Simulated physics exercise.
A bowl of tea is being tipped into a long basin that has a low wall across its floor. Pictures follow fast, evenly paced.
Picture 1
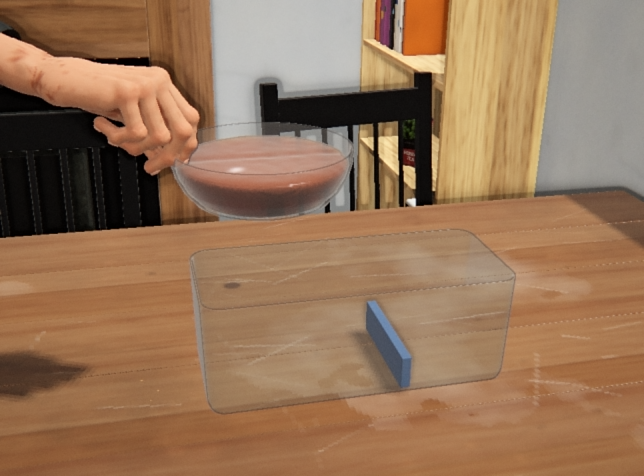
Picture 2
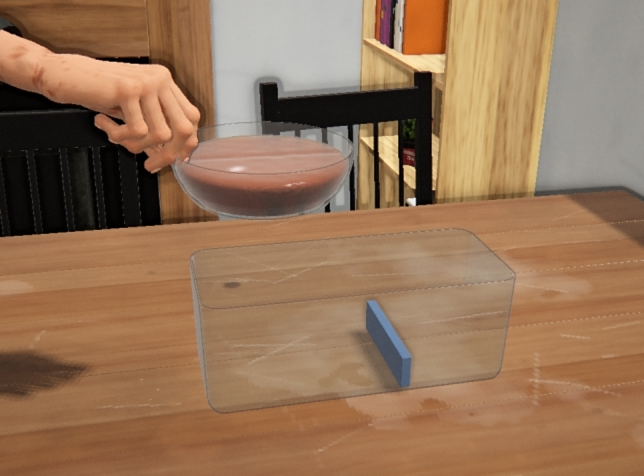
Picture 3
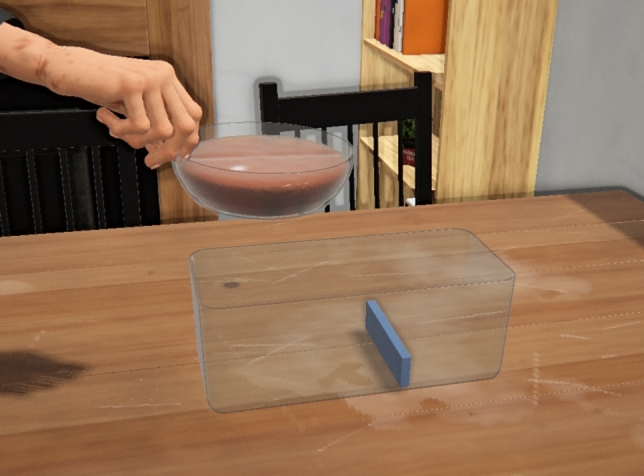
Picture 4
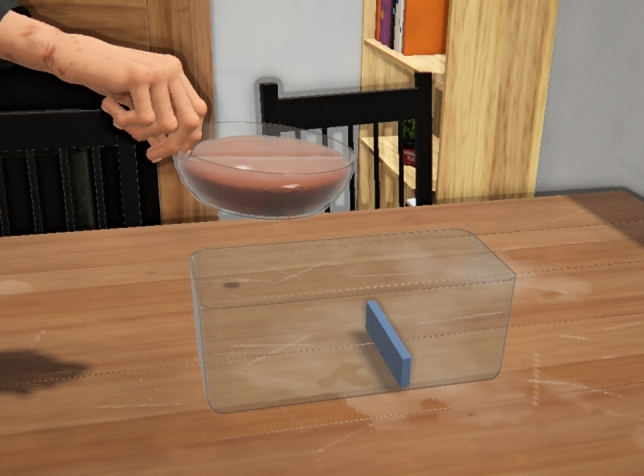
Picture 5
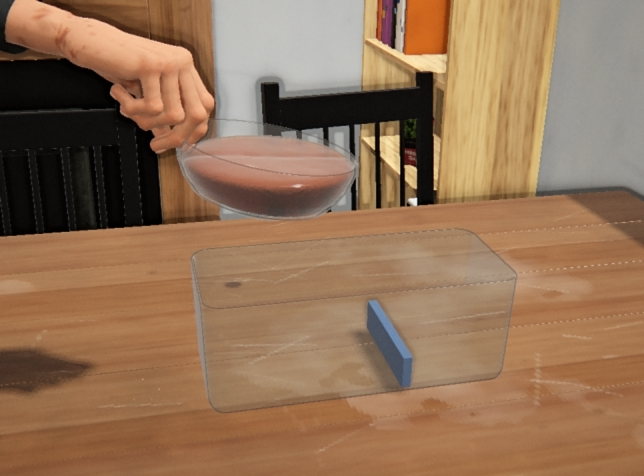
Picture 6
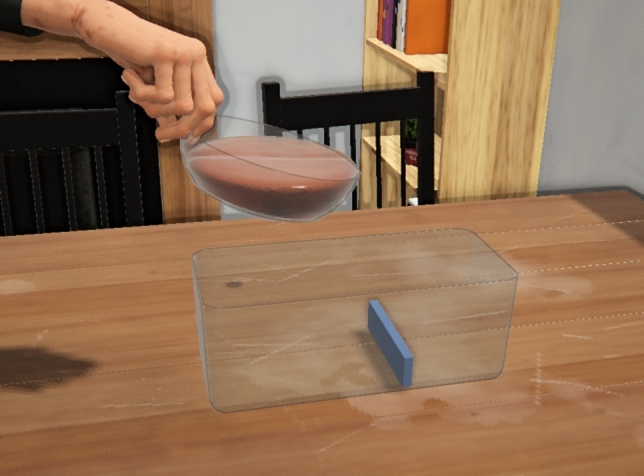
Glass bowl of reddish-brown tea tilting gradually rightward in a hand above a clear basin with a low blue wall inside.
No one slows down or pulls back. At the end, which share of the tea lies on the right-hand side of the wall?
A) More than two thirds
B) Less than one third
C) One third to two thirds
(C) One third to two thirds.
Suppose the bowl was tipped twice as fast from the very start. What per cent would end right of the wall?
I'd say close to 35 per cent.
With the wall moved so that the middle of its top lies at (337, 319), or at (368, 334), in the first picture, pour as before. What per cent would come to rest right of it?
Estimated: 85 % first, 55 % second.
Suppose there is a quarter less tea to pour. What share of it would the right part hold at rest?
Estimate: Close to 40 per cent.
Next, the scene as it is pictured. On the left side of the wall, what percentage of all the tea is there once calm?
Roughly 50 %.
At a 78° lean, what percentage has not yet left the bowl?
About 15 per cent.
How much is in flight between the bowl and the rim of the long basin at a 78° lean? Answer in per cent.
I'd put it near 25 per cent.
A moment on, the bowl is tipped on its side and 16 per cent is still to pour, 15 is left of the wall and 41 right of it.
Next, the bowl is tipped right over and 0 per cent is still to pour, 46 is left of the wall and 50 right of it.
Then the bowl is tipped right over and 0 per cent is still to pour, 47 is left of the wall and 48 right of it.
Later the bowl is tipped right over and 0 per cent is still to pour, 47 is left of the wall and 48 right of it.
In the end 48 per cent lies left of the wall, 48 right of it and 5 outside.
